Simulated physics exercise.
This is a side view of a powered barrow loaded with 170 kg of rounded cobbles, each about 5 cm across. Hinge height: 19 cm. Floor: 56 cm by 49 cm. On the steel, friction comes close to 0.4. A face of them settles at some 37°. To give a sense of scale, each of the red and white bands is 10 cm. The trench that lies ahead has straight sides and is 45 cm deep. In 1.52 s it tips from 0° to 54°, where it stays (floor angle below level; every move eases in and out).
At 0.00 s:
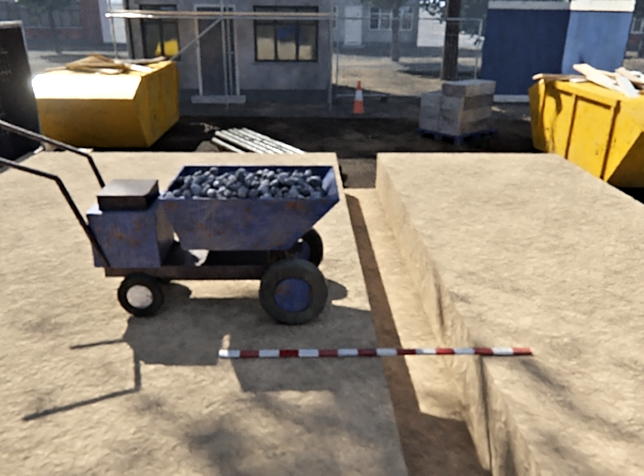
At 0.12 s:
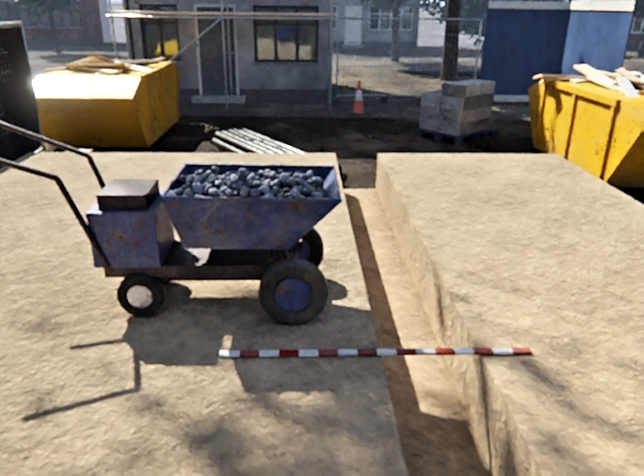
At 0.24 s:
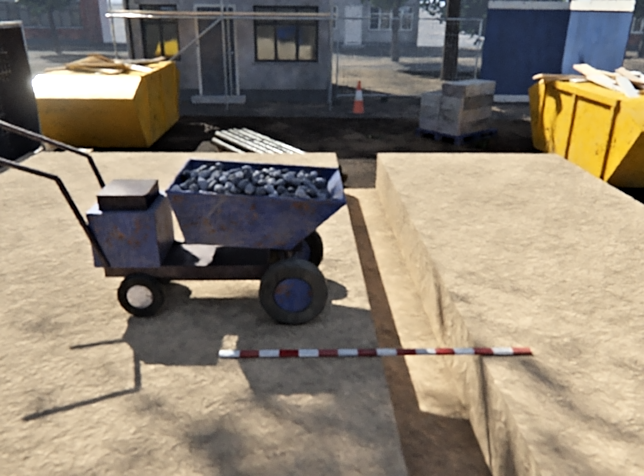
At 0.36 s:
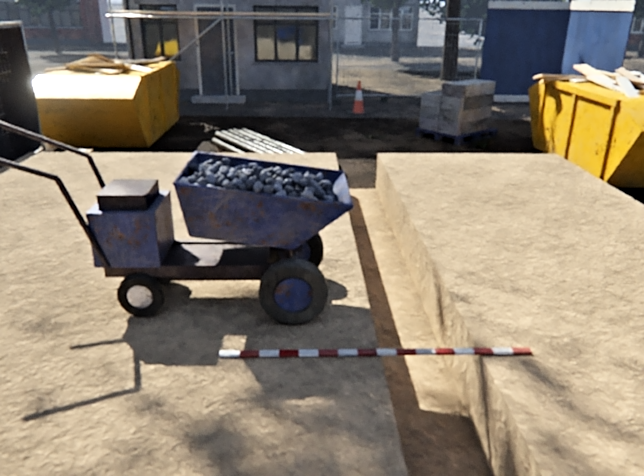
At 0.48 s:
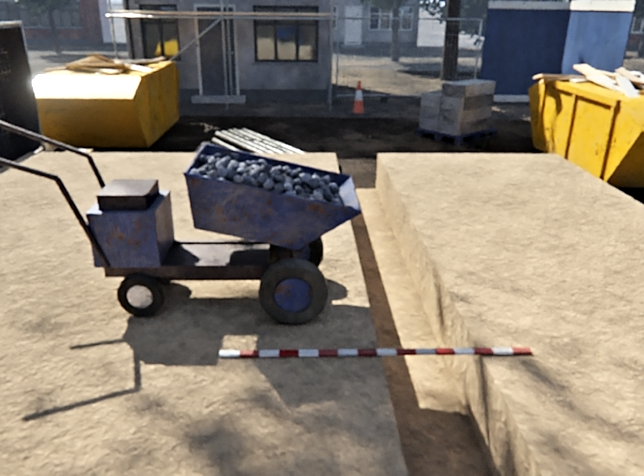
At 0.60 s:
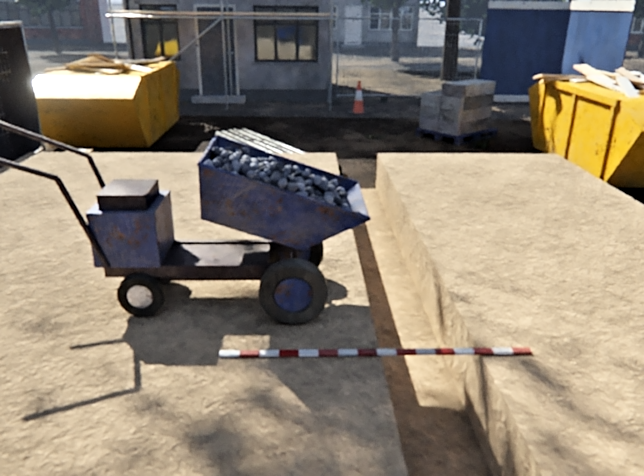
Blue powered barrow loaded with rounded grey cobbles standing beside a straight-sided trench, its tray gradually tilting down to the right.
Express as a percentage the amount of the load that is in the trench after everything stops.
The amount is close to 63 per cent of the load.
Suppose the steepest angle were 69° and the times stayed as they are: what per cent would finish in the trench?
Then close to 95 per cent.
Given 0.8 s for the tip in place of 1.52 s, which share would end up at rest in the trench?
That would give about 60 percent.
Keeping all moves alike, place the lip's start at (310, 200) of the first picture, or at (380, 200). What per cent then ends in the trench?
Around 70 and then 45 percent.
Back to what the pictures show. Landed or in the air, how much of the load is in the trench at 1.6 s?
Approx. 15 % of the load.
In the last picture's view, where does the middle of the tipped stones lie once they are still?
The tipped stones centre close to (416, 351).
After 1.1 s the floor is at 46°; 100 % in the tray; the foremost stones are at (386, 234).
After 1.6 s the floor is at 54°; 83 % in the tray, 17 % in the trench; the foremost stones are at (442, 340).
After 2.0 s the floor is at 54°; 60 % in the tray, 39 % in the trench, 1 % past the trench; the foremost stones are at (477, 295).
After 3.9 s the floor is at 54°; 35 % in the tray, 63 % in the trench, 1 % past the trench; the foremost stones are at (508, 291).
